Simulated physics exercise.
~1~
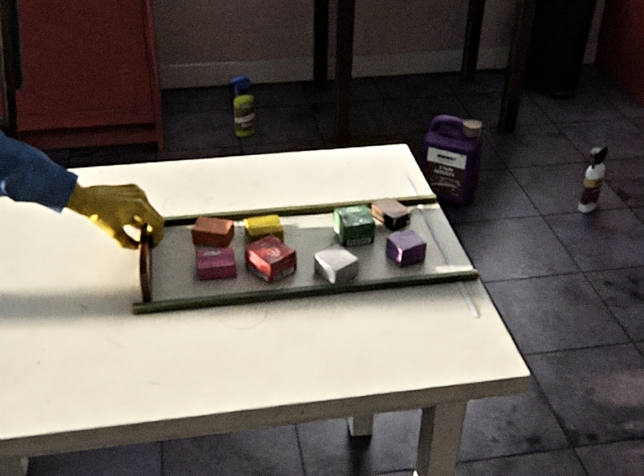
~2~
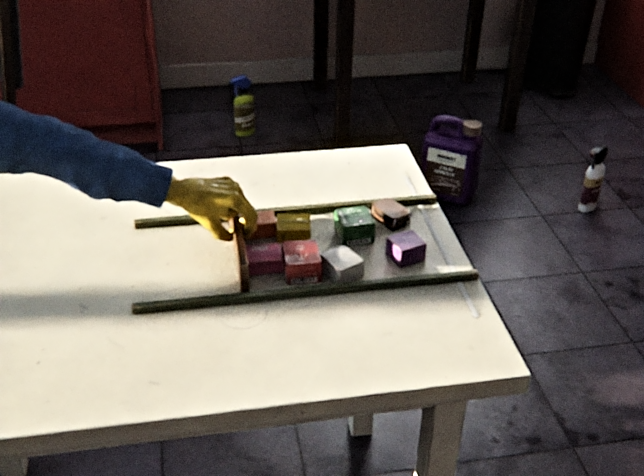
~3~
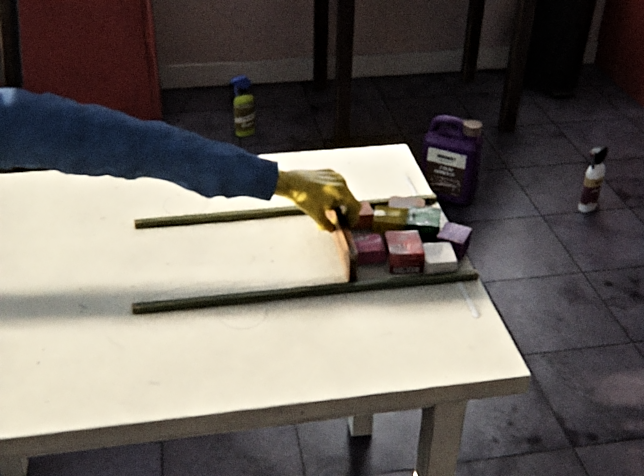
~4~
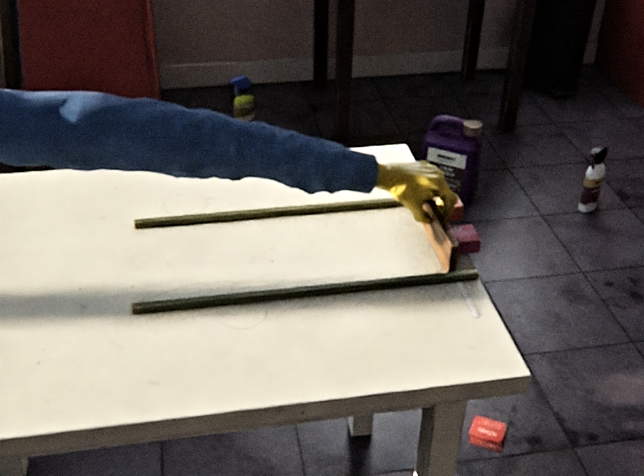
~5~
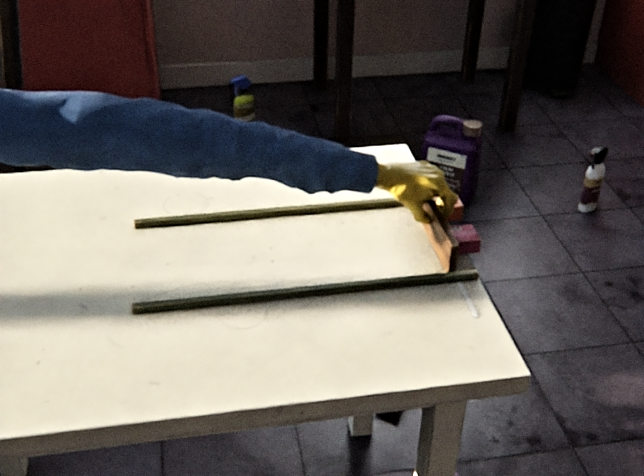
A gloved hand pushes colored boxes along a table with a board until most fall off.
